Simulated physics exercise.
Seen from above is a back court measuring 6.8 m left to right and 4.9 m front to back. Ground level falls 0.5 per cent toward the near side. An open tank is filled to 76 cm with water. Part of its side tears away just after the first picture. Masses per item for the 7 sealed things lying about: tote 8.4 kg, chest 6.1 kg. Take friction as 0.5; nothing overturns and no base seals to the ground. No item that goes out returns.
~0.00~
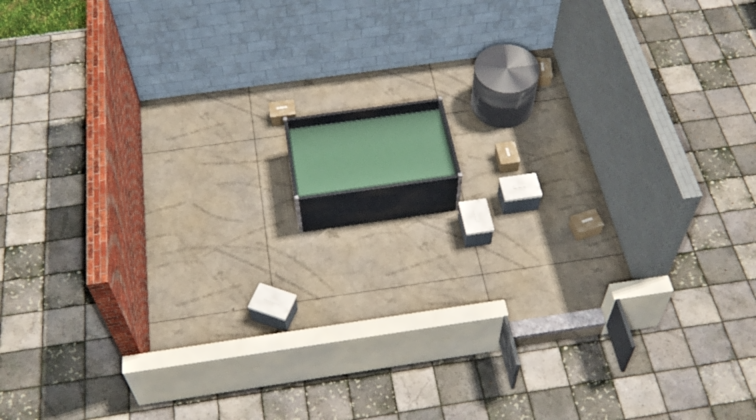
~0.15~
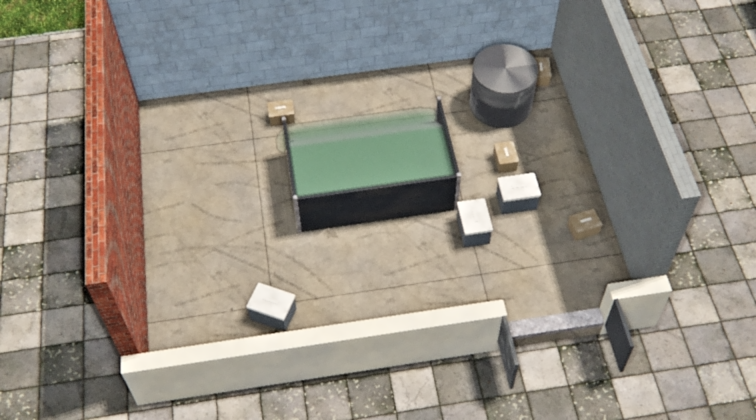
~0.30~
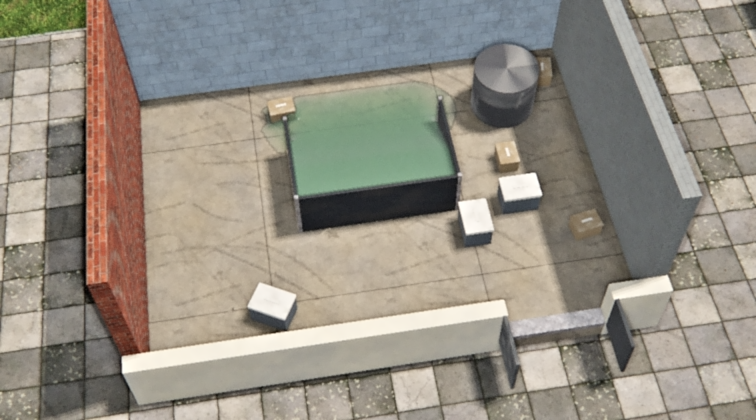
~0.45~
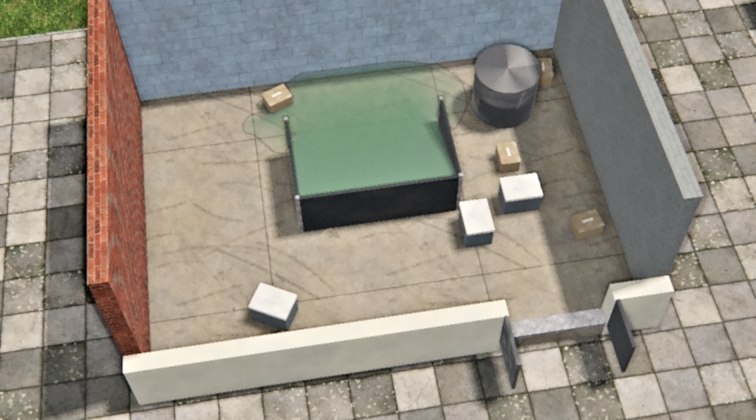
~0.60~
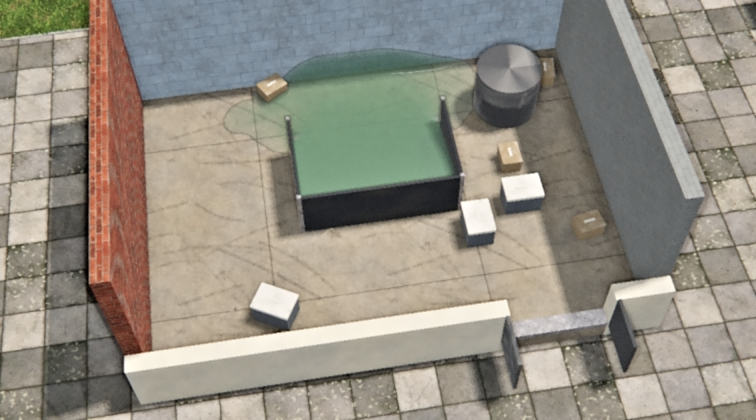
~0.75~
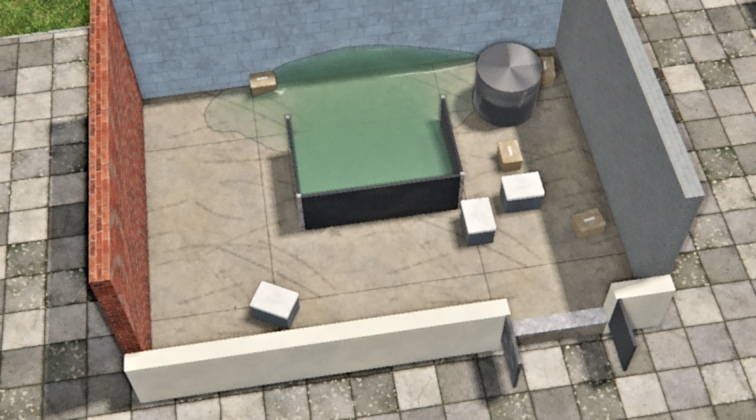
Green water spilling from the far side of an open black tank in a walled courtyard, spreading and nudging a small brown box.
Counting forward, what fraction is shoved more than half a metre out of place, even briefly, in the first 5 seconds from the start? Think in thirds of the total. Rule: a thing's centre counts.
Looks like the highest band.
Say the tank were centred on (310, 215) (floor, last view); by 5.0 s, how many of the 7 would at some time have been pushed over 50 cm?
Count: 7.
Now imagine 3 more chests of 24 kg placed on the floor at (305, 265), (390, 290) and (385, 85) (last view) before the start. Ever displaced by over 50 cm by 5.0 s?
Result, in sequence: Below the mark / below the mark / above the mark.
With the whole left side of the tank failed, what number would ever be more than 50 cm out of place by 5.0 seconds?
Result: 4.
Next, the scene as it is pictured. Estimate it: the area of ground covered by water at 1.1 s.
Flooded: Near 10.0 m2.
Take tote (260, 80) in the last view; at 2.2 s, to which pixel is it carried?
Around (168, 145).
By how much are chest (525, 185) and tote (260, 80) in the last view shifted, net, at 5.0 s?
Gone out; 300 cm.
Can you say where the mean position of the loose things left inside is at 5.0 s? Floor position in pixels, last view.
Averaged position, last view: Near pixel (382, 288).
After 1.1 s 1 of 7 are over 50 cm from their spots; 0 afloat.
After 2.2 s 2 of 7 are over 50 cm from their spots; 1 afloat.
After 3.5 s 6 of 7 are over 50 cm from their spots; 1 afloat.
After 5.0 s 7 of 7 are over 50 cm from their spots, and 7 have been at some point; 2 afloat.
